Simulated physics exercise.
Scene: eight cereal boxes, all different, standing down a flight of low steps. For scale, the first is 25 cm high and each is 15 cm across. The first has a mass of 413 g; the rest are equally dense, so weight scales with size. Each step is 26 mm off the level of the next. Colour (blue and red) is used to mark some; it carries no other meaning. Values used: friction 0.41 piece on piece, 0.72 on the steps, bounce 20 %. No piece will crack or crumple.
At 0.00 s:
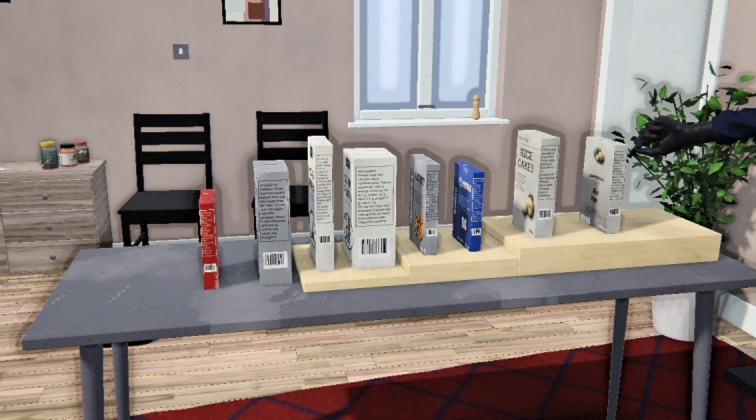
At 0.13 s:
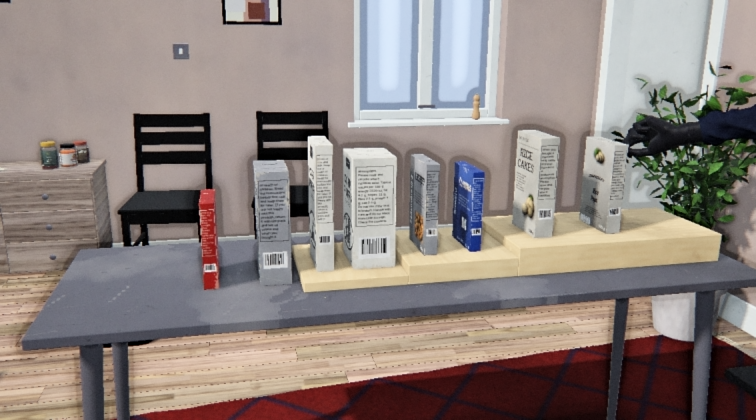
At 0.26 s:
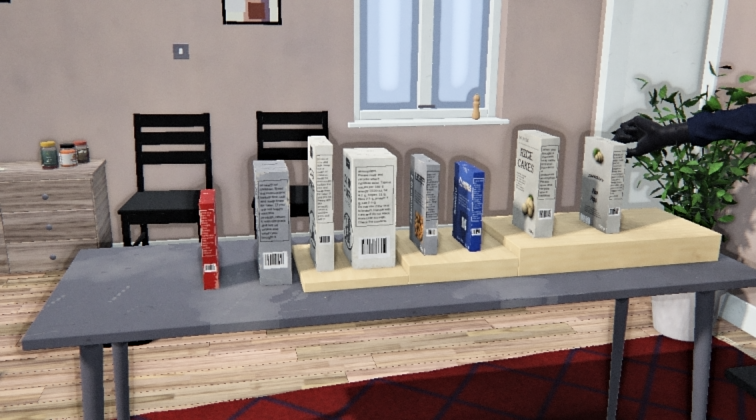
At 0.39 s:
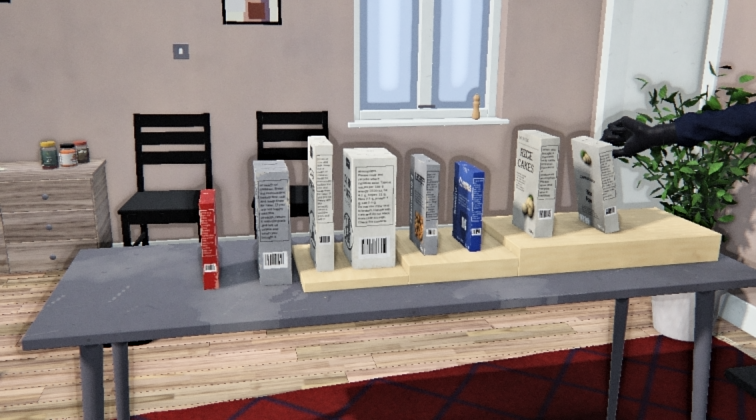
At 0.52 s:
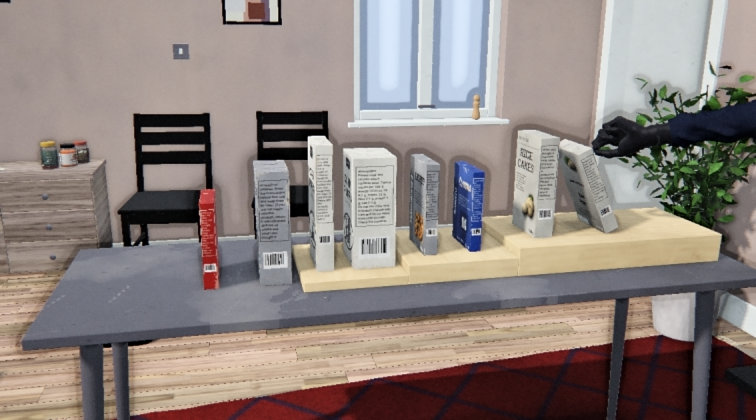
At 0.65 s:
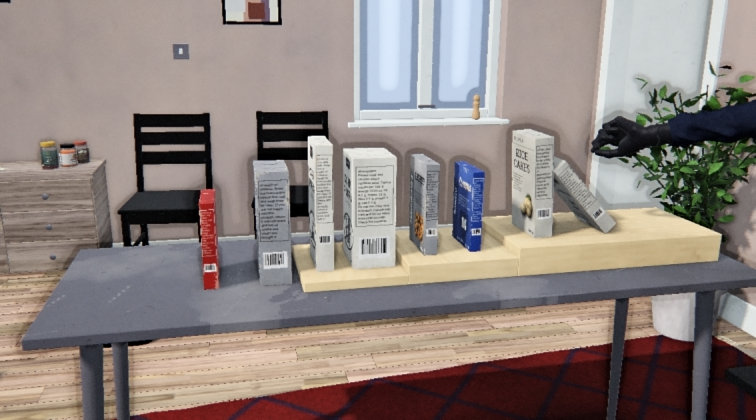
A gloved hand reaching in from the right and pushing the end box, which tilts left against its neighbour on low steps.
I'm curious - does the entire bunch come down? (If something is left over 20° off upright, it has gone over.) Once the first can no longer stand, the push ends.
No, I expect at least one to remain upright.
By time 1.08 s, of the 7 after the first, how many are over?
Number at that point: 2 in total.
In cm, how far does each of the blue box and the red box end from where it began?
Blue 10 cm, red 0 cm.
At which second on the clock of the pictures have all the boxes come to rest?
At around 1.5 s.
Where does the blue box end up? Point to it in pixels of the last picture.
Check around (437, 216) in the last image.
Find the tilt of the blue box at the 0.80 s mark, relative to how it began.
It's at some 0 degrees.
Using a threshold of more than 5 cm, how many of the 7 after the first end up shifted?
Total tallied: 3.
After 0.80 s, none of the 7 other boxes over, 1 disturbed.
After 0.94 s, 1 of the 7 other boxes over; blue box leaning 12°.
After 1.08 s, 2 of the 7 other boxes over; blue box leaning 41°.
At rest (1.6 s), 3 of the 7 other boxes over; blue box leaning 48°; red box unmoved. Four left standing. As the last picture would show them, middles, blue box near (436, 216), red box near (210, 238).
